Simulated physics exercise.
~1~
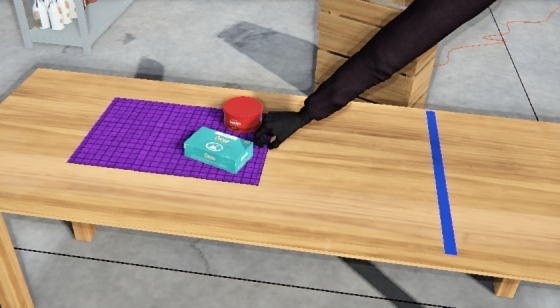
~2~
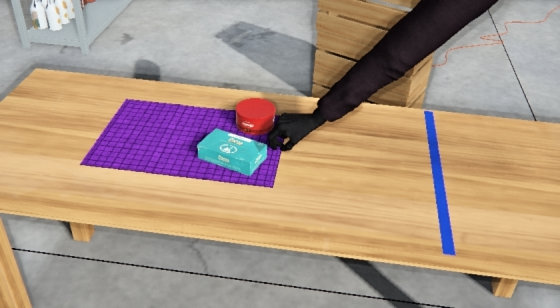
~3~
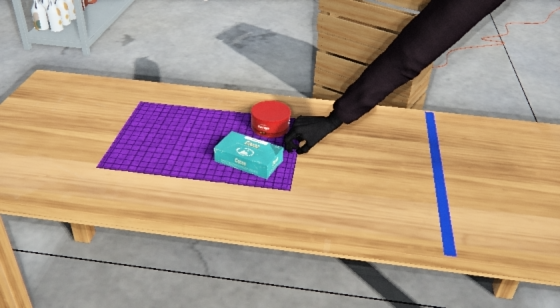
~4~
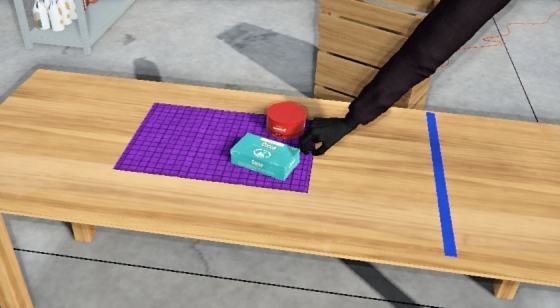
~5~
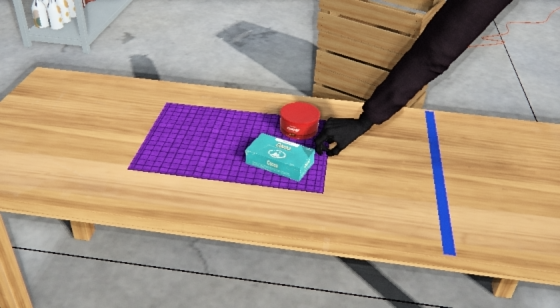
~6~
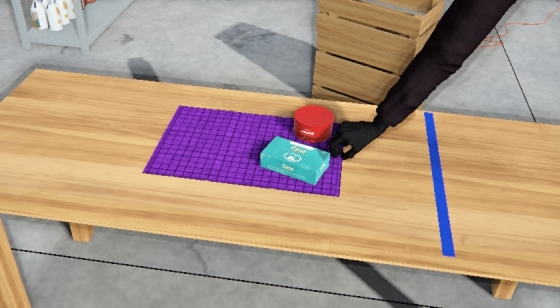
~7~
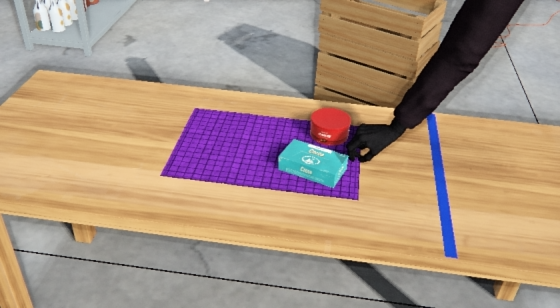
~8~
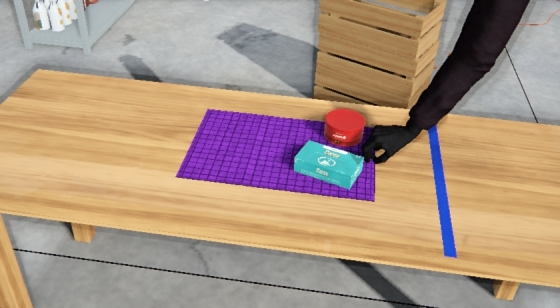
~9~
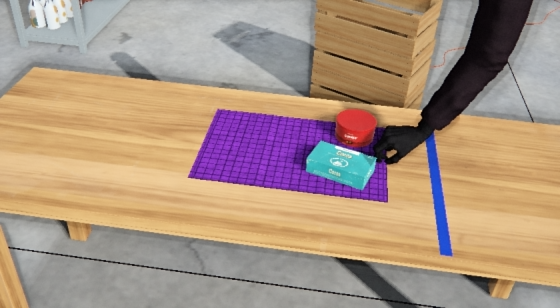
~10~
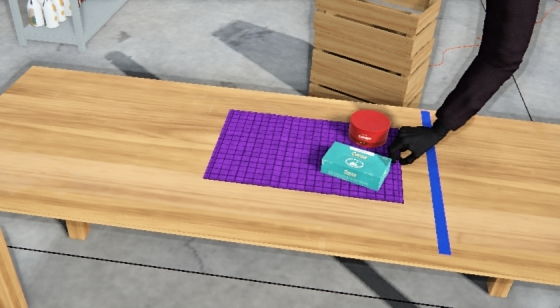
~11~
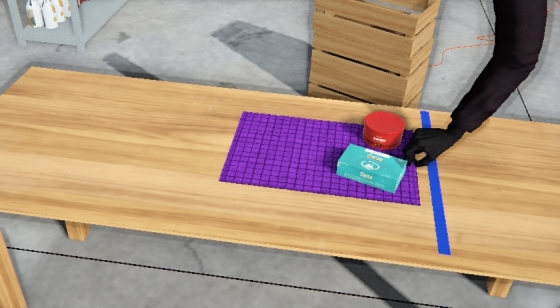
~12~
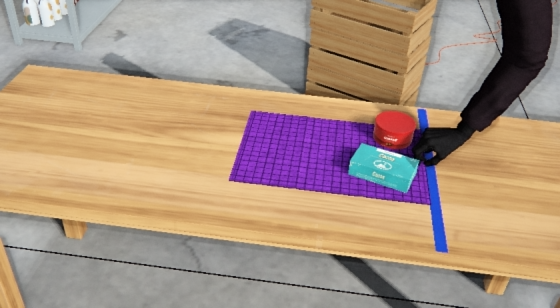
In this clip, a black-gloved hand moves a purple gridded cloth carrying a red tub and a turquoise packet steadily rightward across a wooden table, until the cloth's right edge reaches a strip of blue tape, with both items still on it.
